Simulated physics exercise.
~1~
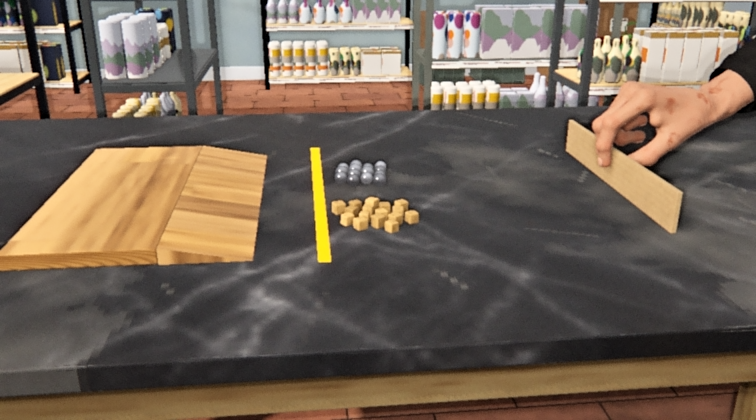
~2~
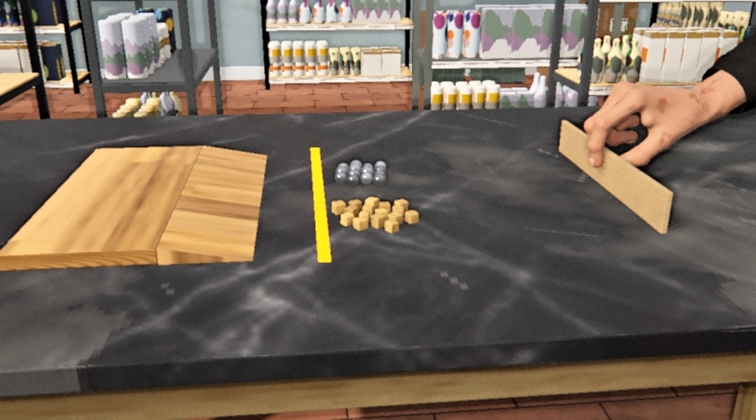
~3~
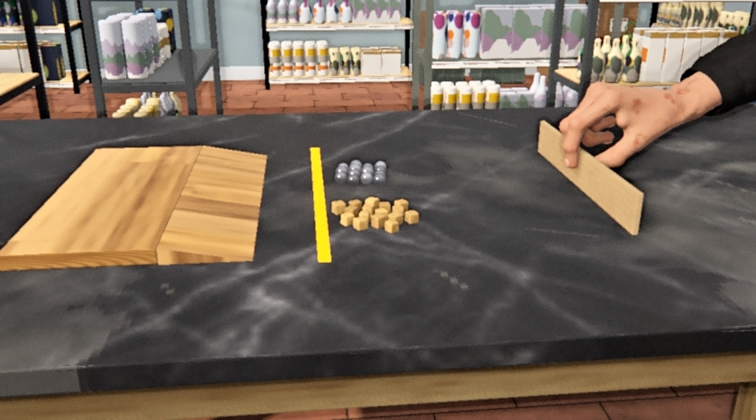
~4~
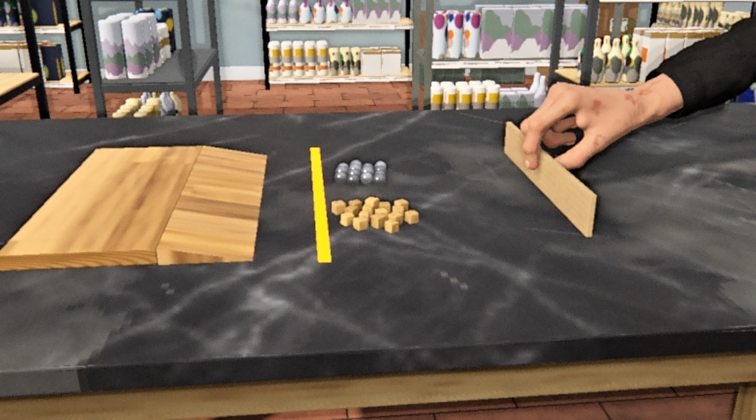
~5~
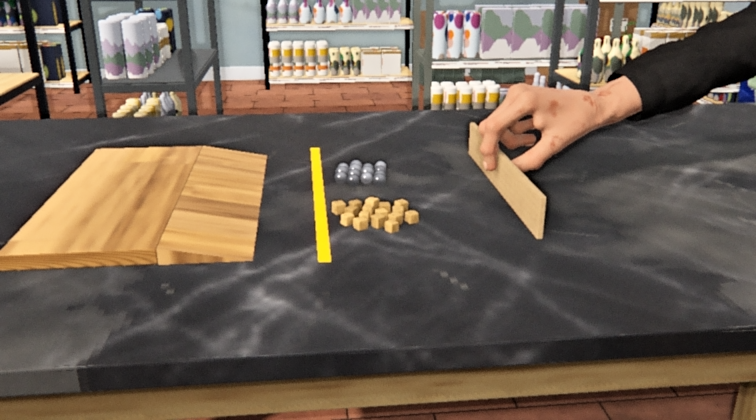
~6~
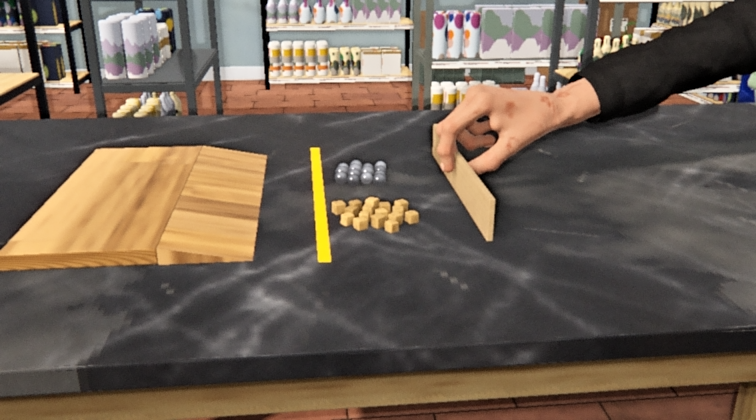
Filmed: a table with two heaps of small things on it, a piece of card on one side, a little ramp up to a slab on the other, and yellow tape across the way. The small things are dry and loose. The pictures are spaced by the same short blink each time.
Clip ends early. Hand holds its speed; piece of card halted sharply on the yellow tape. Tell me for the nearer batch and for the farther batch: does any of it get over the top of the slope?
Nearer batch: No, none of it does. Farther batch: Yes, some of it gets over.
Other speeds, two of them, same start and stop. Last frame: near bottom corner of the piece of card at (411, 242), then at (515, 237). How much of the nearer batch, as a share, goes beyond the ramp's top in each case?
The first gives 20 %, the second 0 %.
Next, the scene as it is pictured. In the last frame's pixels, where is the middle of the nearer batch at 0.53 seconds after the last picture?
About (247, 220).
Then, 0.11 s after the last picture, piece of card still moving, near (377, 157); nearer batch all short of the ramp; farther batch all short of the ramp.
Then, 0.25 s after the last picture, piece of card stopped at the yellow tape; nearer batch a small part on the ramp, nearly all short of the ramp; farther batch about a quarter on the ramp, about two thirds short of the ramp.
Then, 0.53 s after the last picture, piece of card stopped at the yellow tape; nearer batch about half on the ramp, about half short of the ramp; farther batch nearly all past the top, a small part on the ramp.
By the end, piece of card stopped at the yellow tape; nearer batch none past the top, about half on the ramp, about half short of the ramp; farther batch all past the top.
